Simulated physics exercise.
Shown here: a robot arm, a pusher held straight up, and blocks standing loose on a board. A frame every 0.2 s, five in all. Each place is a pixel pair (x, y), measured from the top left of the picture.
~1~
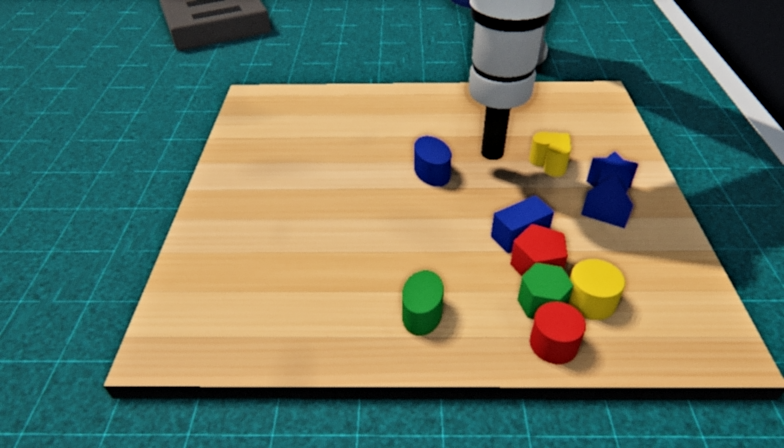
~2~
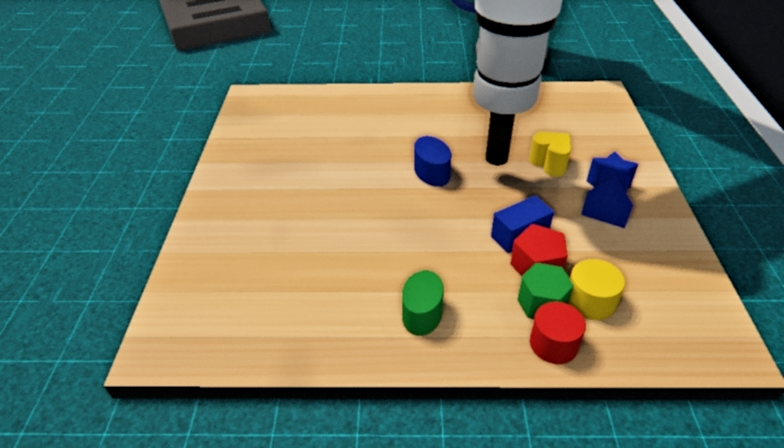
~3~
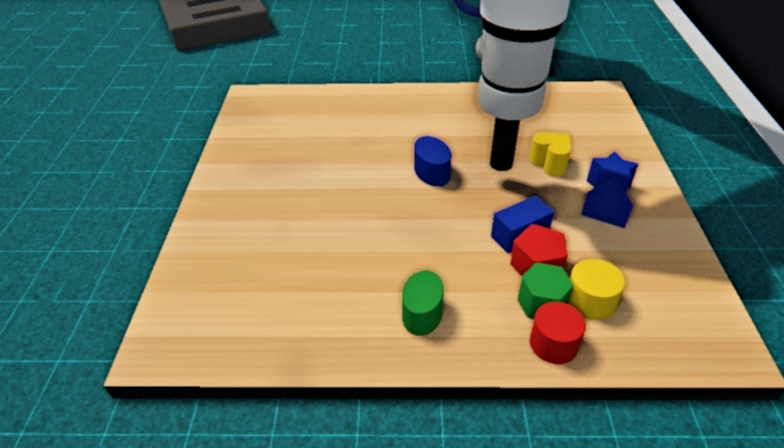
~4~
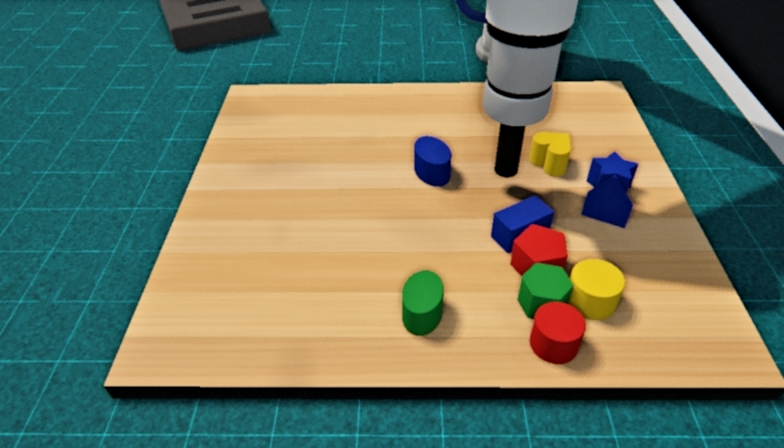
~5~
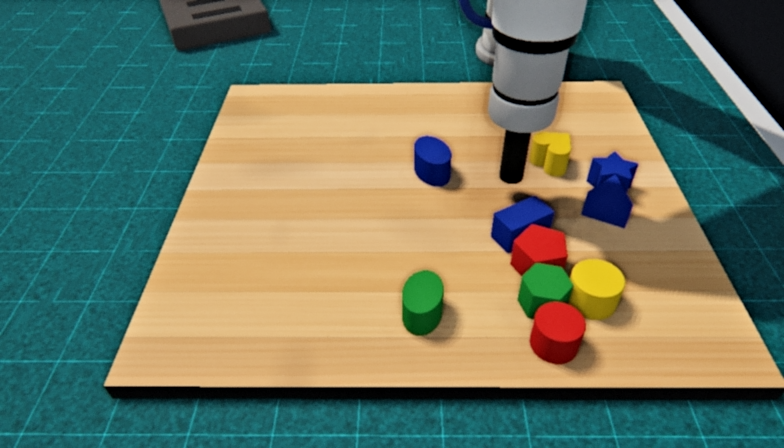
A robot arm holding a black pusher upright moved a short way toward the viewer and slightly right, nearing the blue rectangular block, while all the colorful blocks on the wooden board stayed still.
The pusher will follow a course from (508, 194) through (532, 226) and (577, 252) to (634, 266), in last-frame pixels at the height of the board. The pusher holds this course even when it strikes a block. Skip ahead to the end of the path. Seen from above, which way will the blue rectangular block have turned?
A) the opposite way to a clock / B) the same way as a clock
B
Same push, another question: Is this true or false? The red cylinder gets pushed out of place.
The statement is correct.
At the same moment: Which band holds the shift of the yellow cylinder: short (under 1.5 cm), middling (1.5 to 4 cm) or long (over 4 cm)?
Short of 1.5 cm.
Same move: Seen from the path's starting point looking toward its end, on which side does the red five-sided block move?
It moves right.
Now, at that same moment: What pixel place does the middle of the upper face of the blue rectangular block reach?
My estimate: (543, 233).
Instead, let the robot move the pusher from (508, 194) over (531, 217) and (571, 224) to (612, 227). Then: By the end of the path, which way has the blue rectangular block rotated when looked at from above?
The block turns clockwise.
The first path, step by step. One third of the way, pusher (536, 209); blue rectangular block (528, 221), turned 40° clockwise; red five-sided block (537, 251); green hexagonal block (548, 287), turned 20° anticlockwise; red cylinder (563, 324).
Two thirds of the way, pusher (582, 235); blue rectangular block (543, 233), turned 70° clockwise; red five-sided block (535, 262), turned 15° clockwise; green hexagonal block (542, 300), turned 30° anticlockwise; red cylinder (567, 338).
At the end, pusher (641, 249); blue rectangular block (543, 233), turned 70° clockwise; red five-sided block (535, 262), turned 15° clockwise; green hexagonal block (542, 300), turned 30° anticlockwise; red cylinder (567, 338); yellow cylinder still.
